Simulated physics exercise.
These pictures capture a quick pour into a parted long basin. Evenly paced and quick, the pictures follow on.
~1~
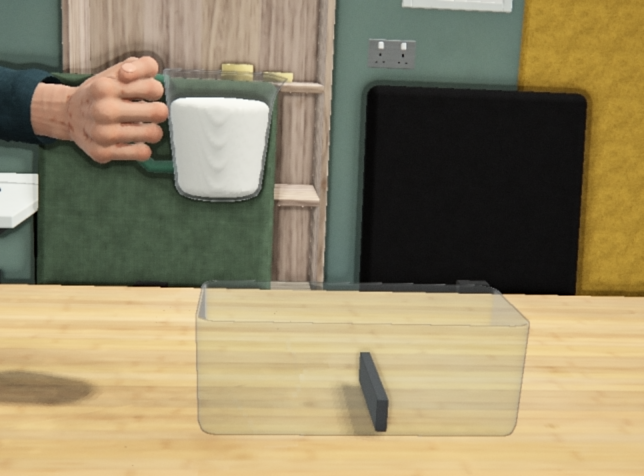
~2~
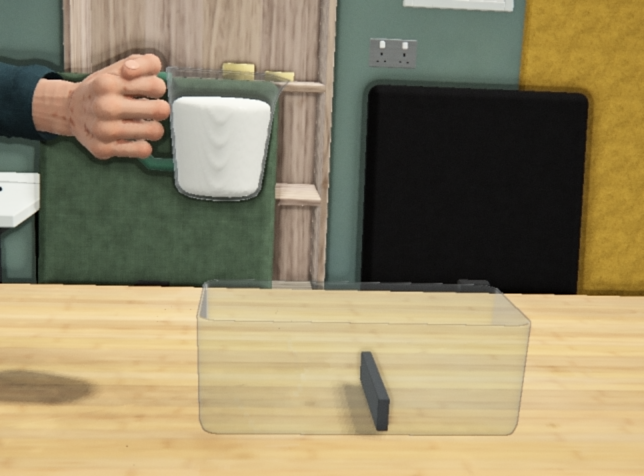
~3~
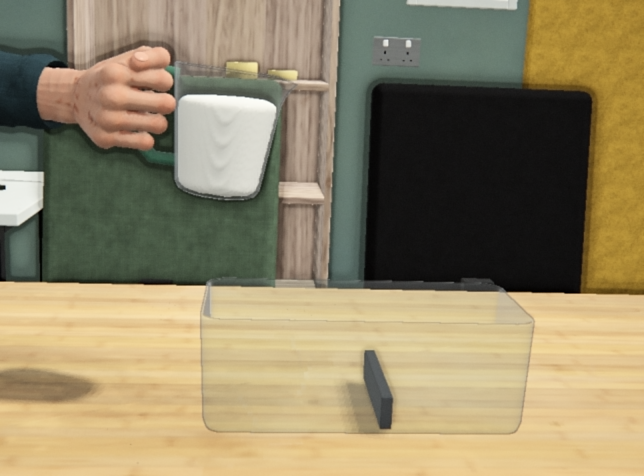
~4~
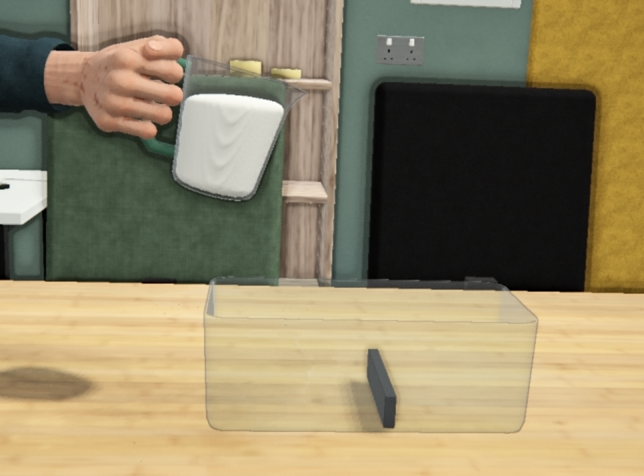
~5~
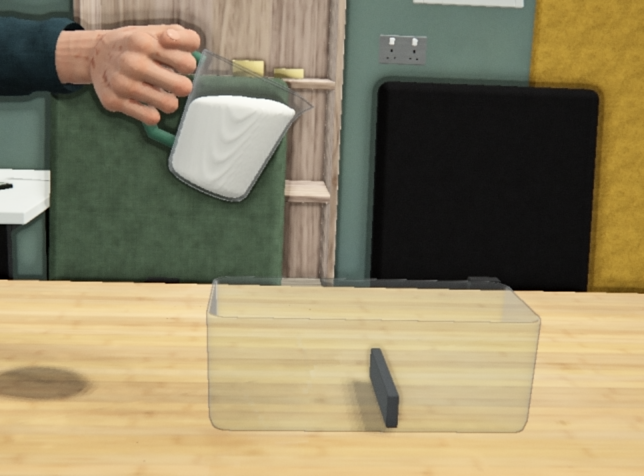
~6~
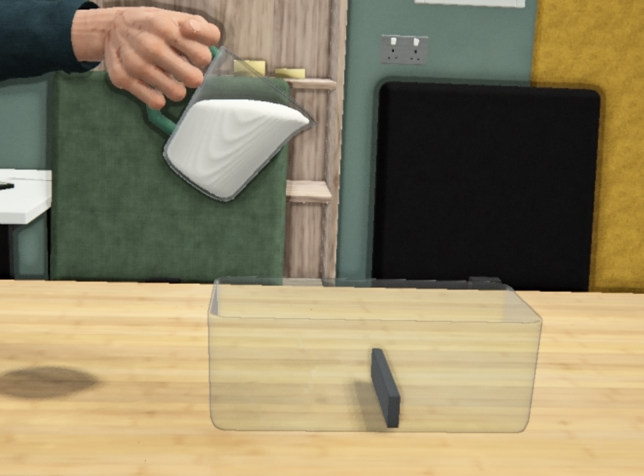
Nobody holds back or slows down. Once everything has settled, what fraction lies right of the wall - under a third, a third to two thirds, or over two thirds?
Under a third lies right of the wall.
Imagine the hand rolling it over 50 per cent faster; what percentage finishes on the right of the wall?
Close to 10 per cent.
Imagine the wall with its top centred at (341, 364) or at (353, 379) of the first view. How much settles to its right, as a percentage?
In order, near 40 and 30 in a hundred.
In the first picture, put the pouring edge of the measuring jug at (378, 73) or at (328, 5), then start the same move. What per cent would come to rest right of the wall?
Near 85 % and 65 %.
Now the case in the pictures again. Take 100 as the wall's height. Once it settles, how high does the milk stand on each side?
Close to 50 for the left and 10 for the right.
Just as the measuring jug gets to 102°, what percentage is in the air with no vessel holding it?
Around 35 in a hundred.
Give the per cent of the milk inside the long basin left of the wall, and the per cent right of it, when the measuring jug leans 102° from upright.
Near 15 in a hundred left, near 0 in a hundred right.
A moment on, the measuring jug is tipped right over and 51 per cent is still to pour, 14 is left of the wall and 0 right of it.
Next, the measuring jug is tipped right over and 4 per cent is still to pour, 80 is left of the wall and 2 right of it.
Then the measuring jug is tipped right over and 0 per cent is still to pour, 84 is left of the wall and 7 right of it.
Later the measuring jug is tipped right over and 0 per cent is still to pour, 84 is left of the wall and 8 right of it.
In the end 84 per cent lies left of the wall, 8 right of it and 8 outside.
